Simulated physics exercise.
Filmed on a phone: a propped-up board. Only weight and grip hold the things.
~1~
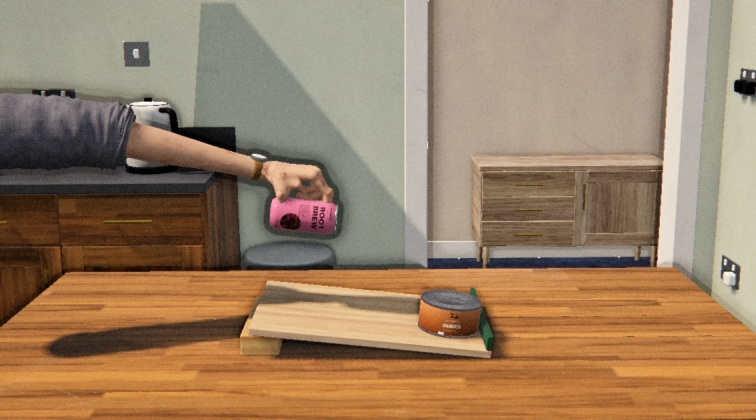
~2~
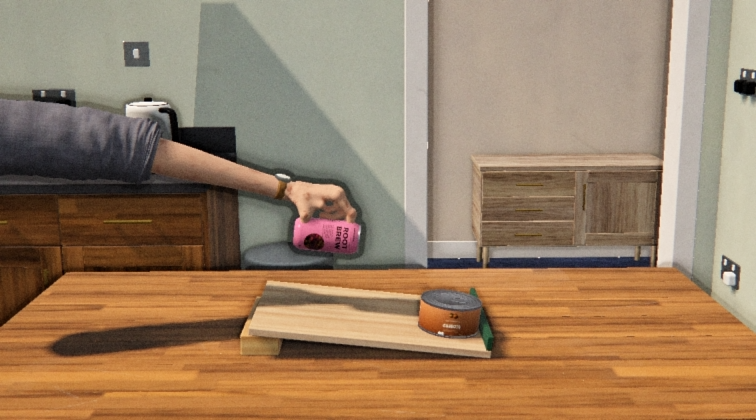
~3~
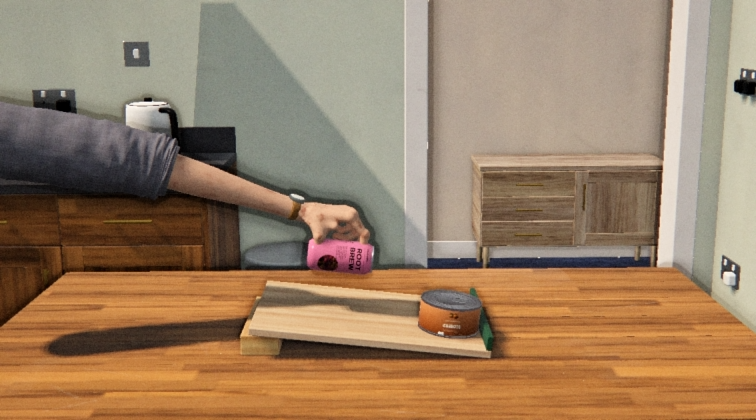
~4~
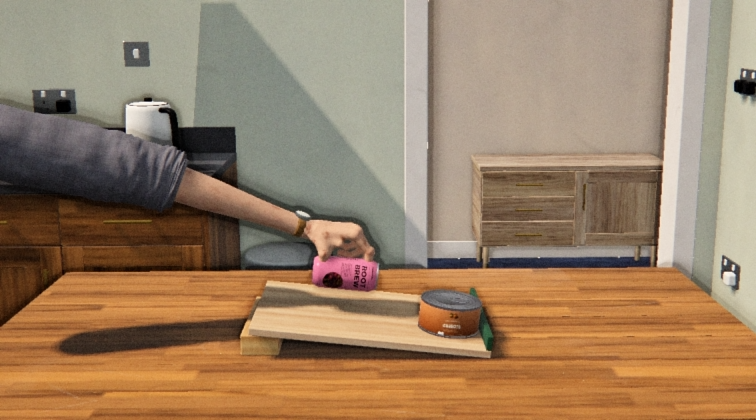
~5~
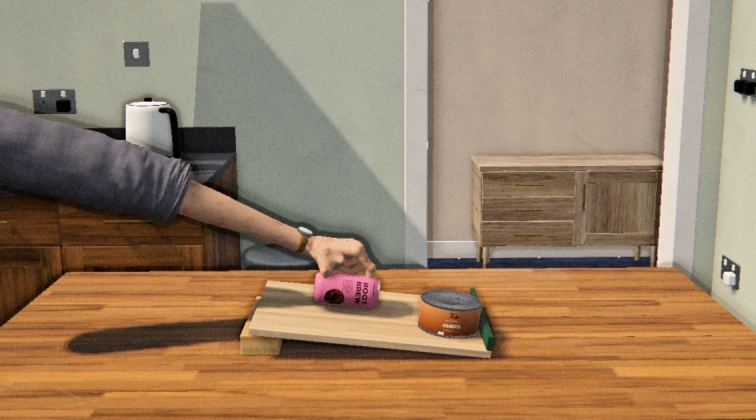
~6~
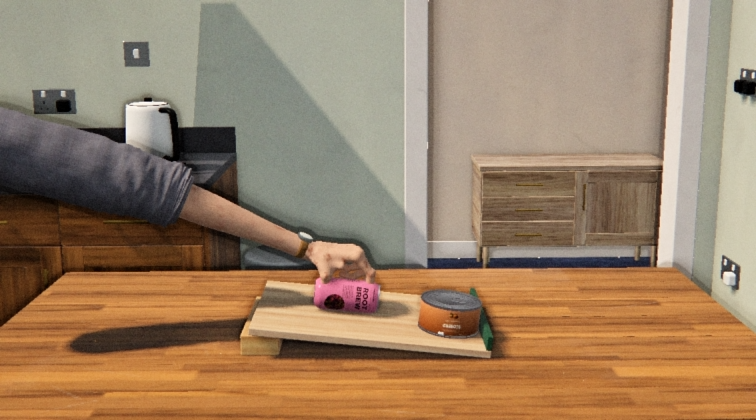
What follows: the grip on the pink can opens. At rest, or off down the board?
Here the pink can keeps its place.
Then, 0.10 s after the last picture, nothing has stirred.
Then, 0.40 s after the last picture, pink can resting near (347, 295).
At rest, both in place. Seen from the same camera at the end, pink can near (347, 295). The pink can remains at rest.
